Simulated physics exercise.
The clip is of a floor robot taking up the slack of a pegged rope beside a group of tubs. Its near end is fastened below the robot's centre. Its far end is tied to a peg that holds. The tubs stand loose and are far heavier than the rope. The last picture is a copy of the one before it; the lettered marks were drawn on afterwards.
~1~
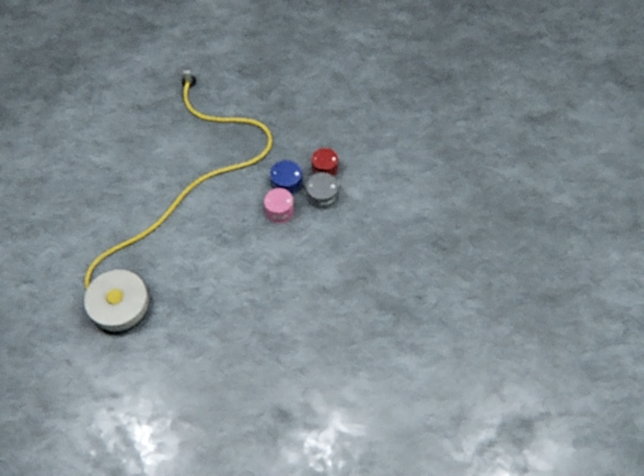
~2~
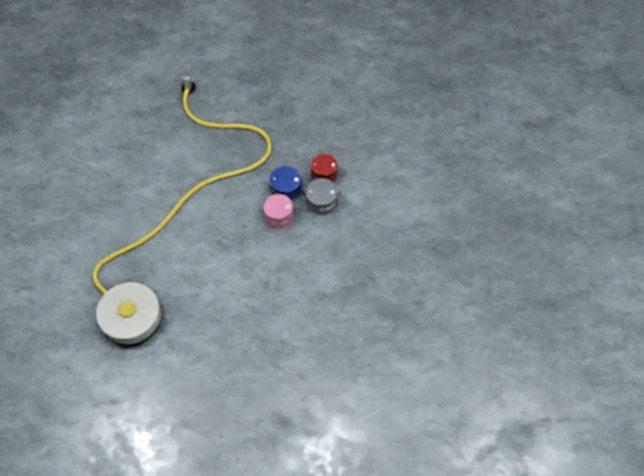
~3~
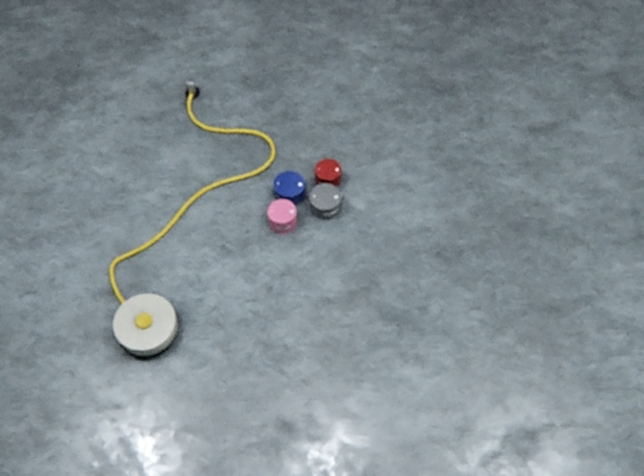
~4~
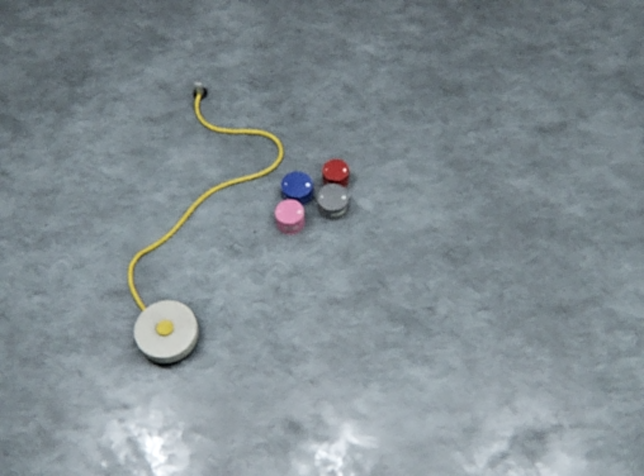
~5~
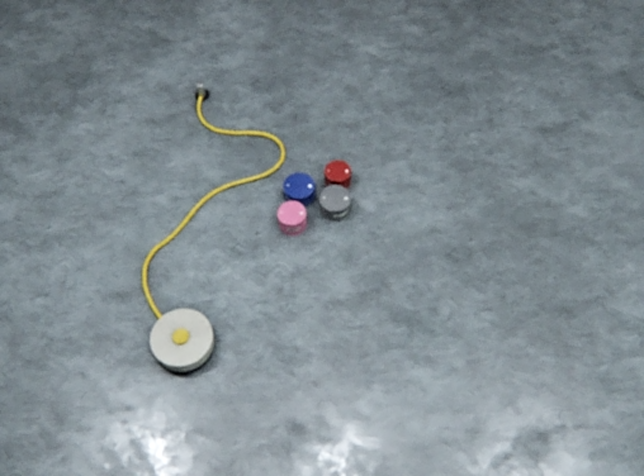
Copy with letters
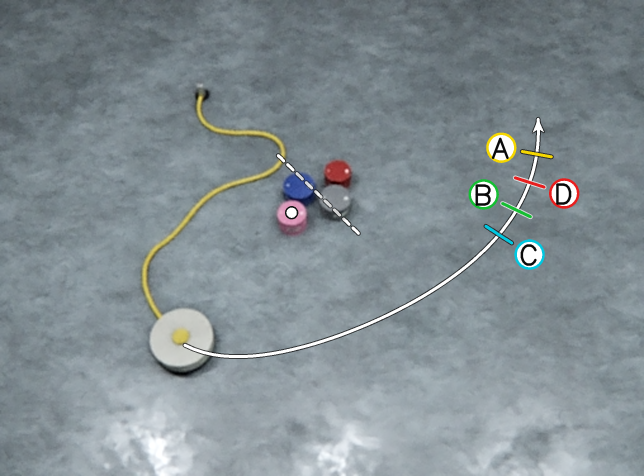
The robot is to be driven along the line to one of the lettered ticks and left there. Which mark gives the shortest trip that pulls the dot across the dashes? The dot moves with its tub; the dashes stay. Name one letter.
The earliest such stop is A.
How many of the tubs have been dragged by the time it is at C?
By then, none.
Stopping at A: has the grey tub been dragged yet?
By then, yes.
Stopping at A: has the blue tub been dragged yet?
Yes.
On the marked copy, A at (537, 154); B at (516, 210); C at (499, 235); D at (530, 182); the dashed line at (315, 191); the route from (185, 345) via (437, 287) to (538, 119); the white dot at (292, 213).
With A. Early on, robot (349, 327); pink tub (292, 218).
Further on, robot (485, 246); pink tub (292, 218).
At the end, robot (539, 148); blue tub (299, 178); grey tub (352, 192); pink tub (323, 190); red tub (338, 172); the dot on the pink tub is over the dashed line.
As for the rest, B leaves the dotted tub short, at (293, 218); C leaves the dotted tub short, at (292, 218); D leaves the dotted tub short, at (308, 206).
